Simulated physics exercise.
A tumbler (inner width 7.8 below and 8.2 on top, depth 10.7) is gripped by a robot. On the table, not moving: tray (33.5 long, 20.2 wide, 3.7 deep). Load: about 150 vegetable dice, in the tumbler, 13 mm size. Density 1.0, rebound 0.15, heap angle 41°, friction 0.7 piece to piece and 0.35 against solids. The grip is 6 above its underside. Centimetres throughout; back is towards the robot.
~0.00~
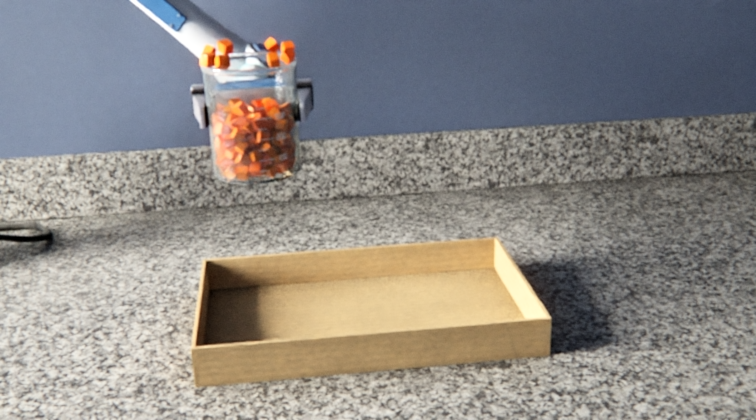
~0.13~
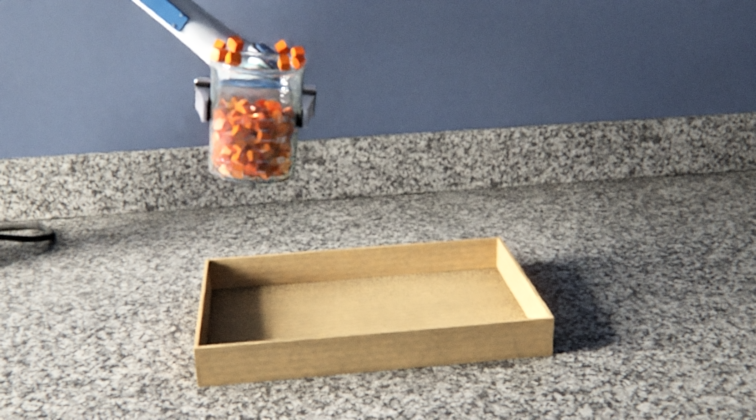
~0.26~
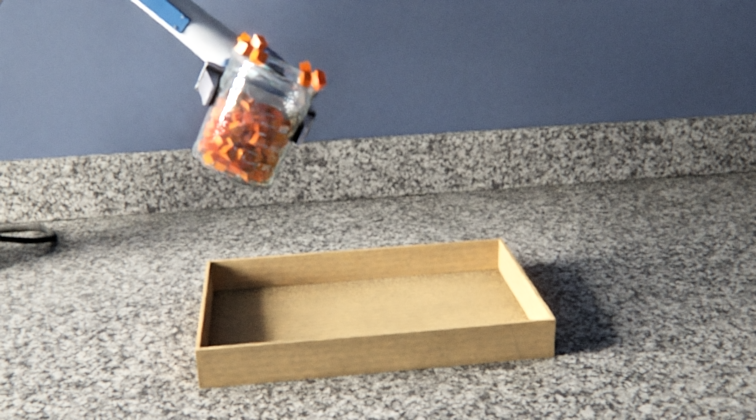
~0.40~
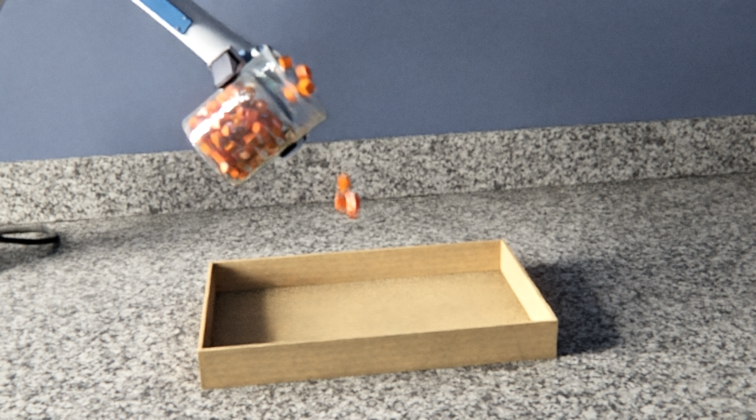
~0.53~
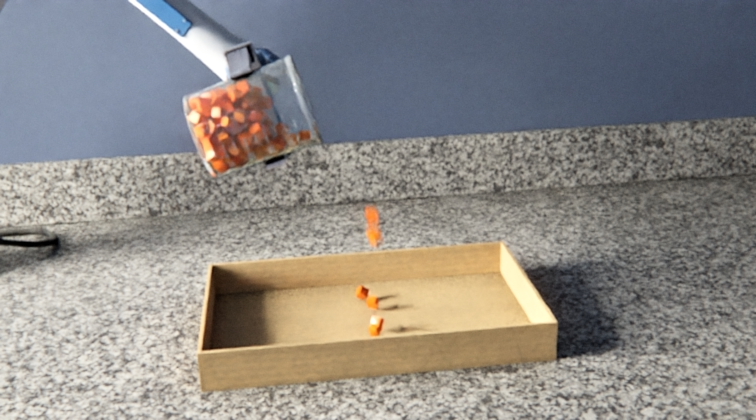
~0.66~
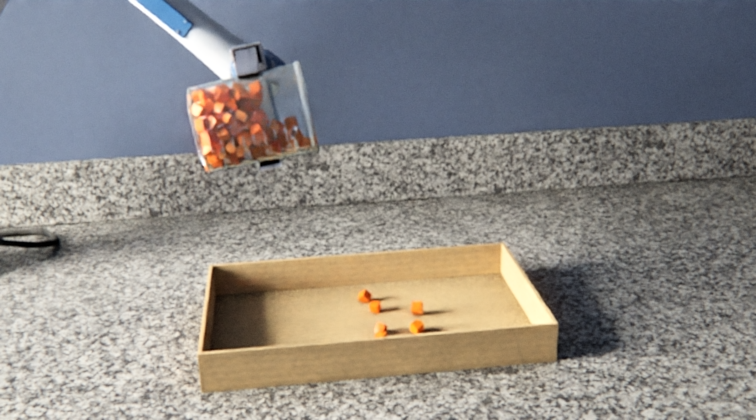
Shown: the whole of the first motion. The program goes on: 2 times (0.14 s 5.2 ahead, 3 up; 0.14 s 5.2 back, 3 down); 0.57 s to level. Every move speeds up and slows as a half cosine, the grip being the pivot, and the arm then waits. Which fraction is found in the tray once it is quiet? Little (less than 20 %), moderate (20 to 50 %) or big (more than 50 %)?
Answer: Big; more than 50 % of the vegetable dice finish in the tray.
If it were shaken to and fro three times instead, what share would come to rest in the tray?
It would be near 85 per cent.
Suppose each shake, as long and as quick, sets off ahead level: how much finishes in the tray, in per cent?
About 65 per cent.
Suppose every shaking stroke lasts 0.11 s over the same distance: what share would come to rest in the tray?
In that case some 95 per cent.
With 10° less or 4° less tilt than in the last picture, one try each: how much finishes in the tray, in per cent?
Some 55 and 70 per cent.
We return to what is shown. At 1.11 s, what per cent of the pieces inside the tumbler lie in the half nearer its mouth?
About 70 per cent.
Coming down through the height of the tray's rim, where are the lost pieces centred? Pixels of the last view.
Around (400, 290).
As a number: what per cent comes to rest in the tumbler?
Roughly 20 per cent.
After 1.11 s, tilted 81° forward, highest piece 25 above the table; 85 in the tray, 60 in the tumbler, 4 in flight or on a rim.
After 1.56 s, tilted 28° forward, highest piece 24 above the table; 117 in the tray, 32 in the tumbler.
After 1.99 s, level, highest piece 26 above the table; 117 in the tray, 32 in the tumbler.
After 3.04 s, level, highest piece 26 above the table; 117 in the tray, 32 in the tumbler.
At rest, 117 in the tray, 32 in the tumbler. That is 79 % in the tray.
